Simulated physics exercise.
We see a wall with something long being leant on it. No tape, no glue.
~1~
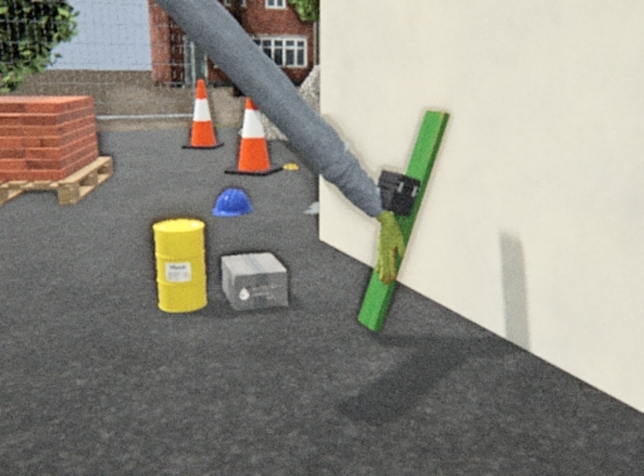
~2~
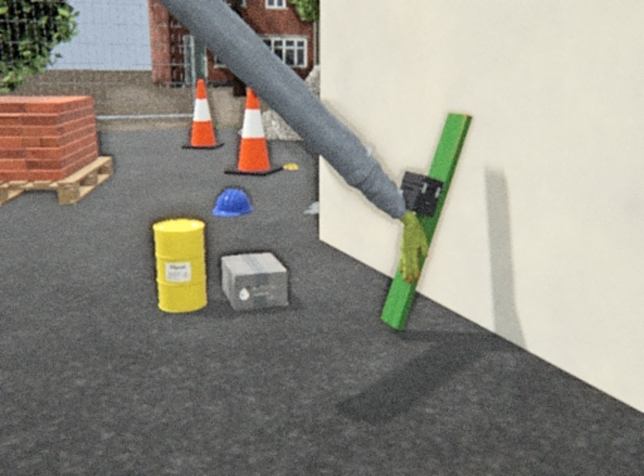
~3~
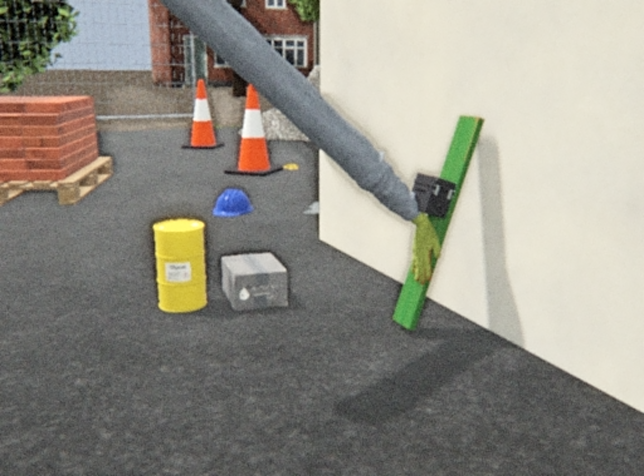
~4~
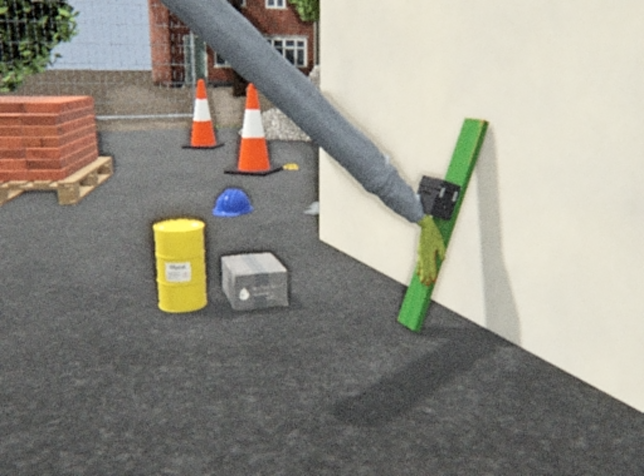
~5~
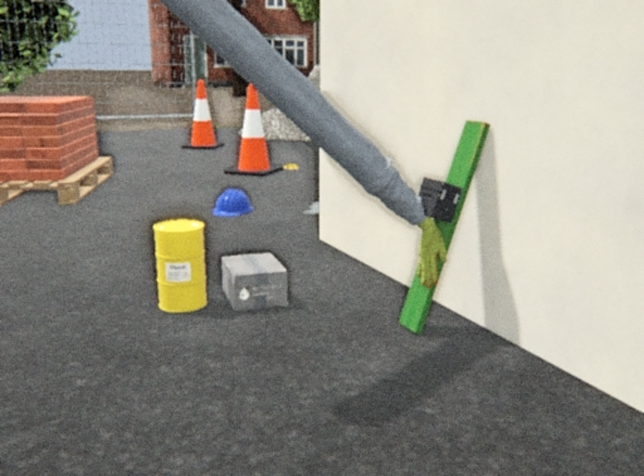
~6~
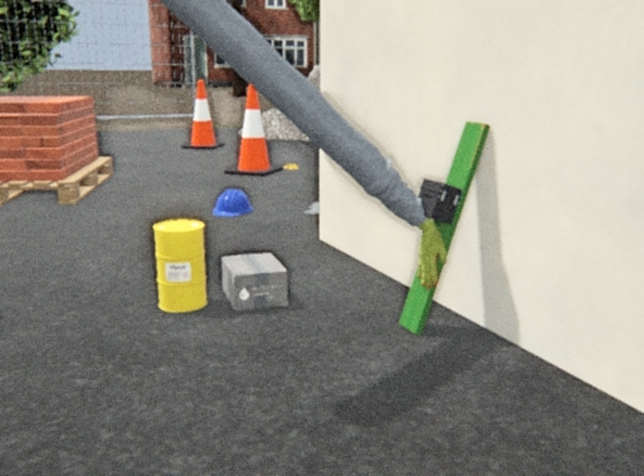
A green plank being moved right by a gloved hand and leant against a pale wall, the hand staying on it.
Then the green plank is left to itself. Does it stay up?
In the end the plank holds.
Then, 0.40 s past the last view, nothing moves.
Then, 0.90 s past the last view, green plank resting near (443, 228).
Finally, all 3 still in place. Final places as the last picture's camera would see them, green plank near (443, 228). The plank remains leaning.
